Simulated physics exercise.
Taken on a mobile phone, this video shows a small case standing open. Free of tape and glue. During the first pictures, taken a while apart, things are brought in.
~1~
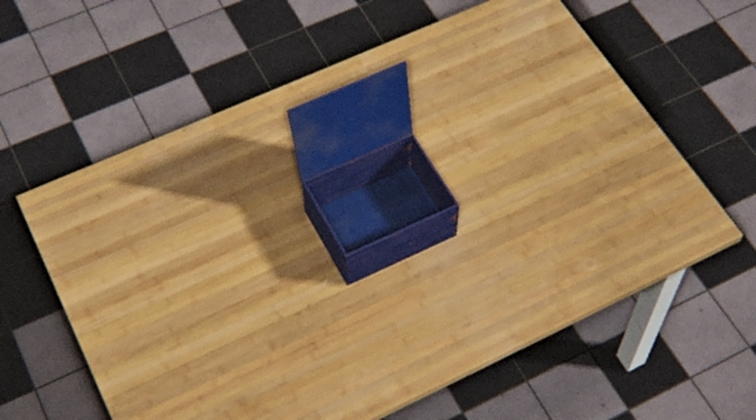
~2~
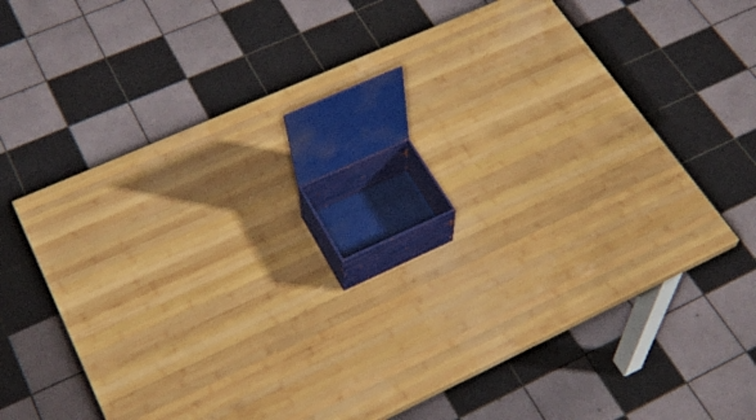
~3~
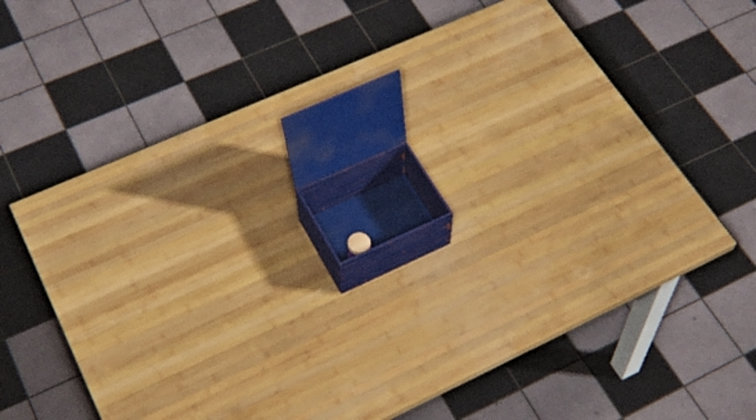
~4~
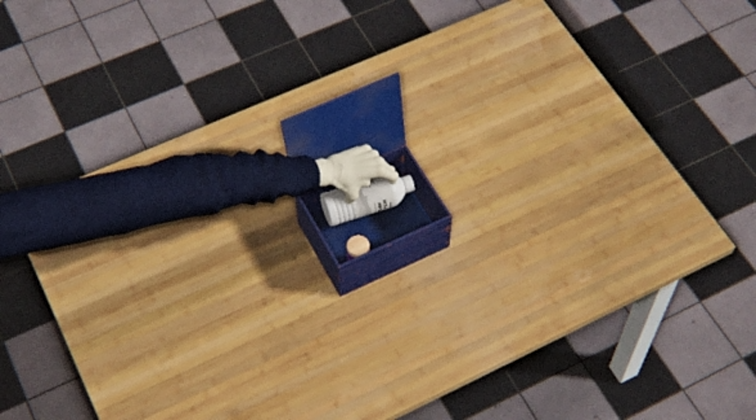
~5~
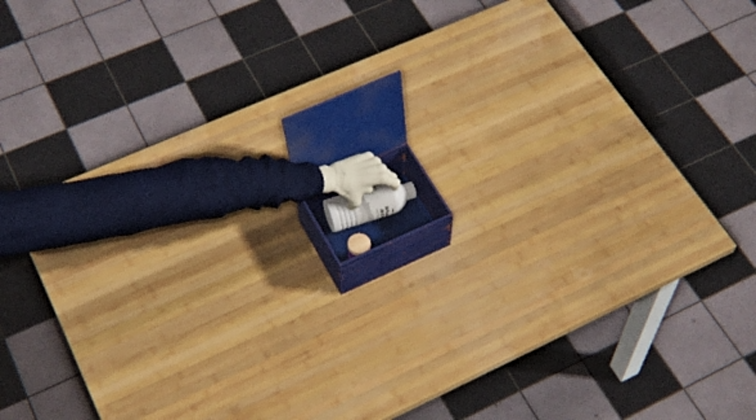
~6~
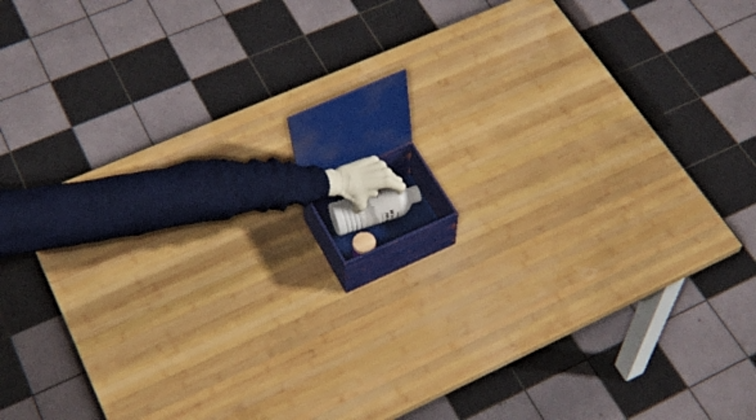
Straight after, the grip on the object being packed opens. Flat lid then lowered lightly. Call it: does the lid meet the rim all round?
Yes, the lid sits flat.
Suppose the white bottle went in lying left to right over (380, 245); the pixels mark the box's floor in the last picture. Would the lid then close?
Once it's packed that way, the lid settles all the way.
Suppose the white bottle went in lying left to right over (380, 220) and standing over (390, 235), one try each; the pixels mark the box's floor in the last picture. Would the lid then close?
Try 1: Lid shut; try 2: Lid not shut.
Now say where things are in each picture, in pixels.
The last thing is not in view yet, in the first picture.
The last thing is not in view yet, in the second picture.
The last thing is not in view yet, in the third picture.
Coming down; white bottle (369, 196), in the fourth picture.
Coming down; white bottle (371, 203), in the fifth picture.
Put in, still held; white bottle (376, 207), in the sixth picture.
Then, 1.30 s past the last view, lid 78° above the rim.
Then, 1.70 s past the last view, lid 50° above the rim.
Then, 2.10 s past the last view, lid 11° above the rim.
Finally, lid shut; both still in place. Final places as the last picture's camera would see them, white bottle near (376, 206).
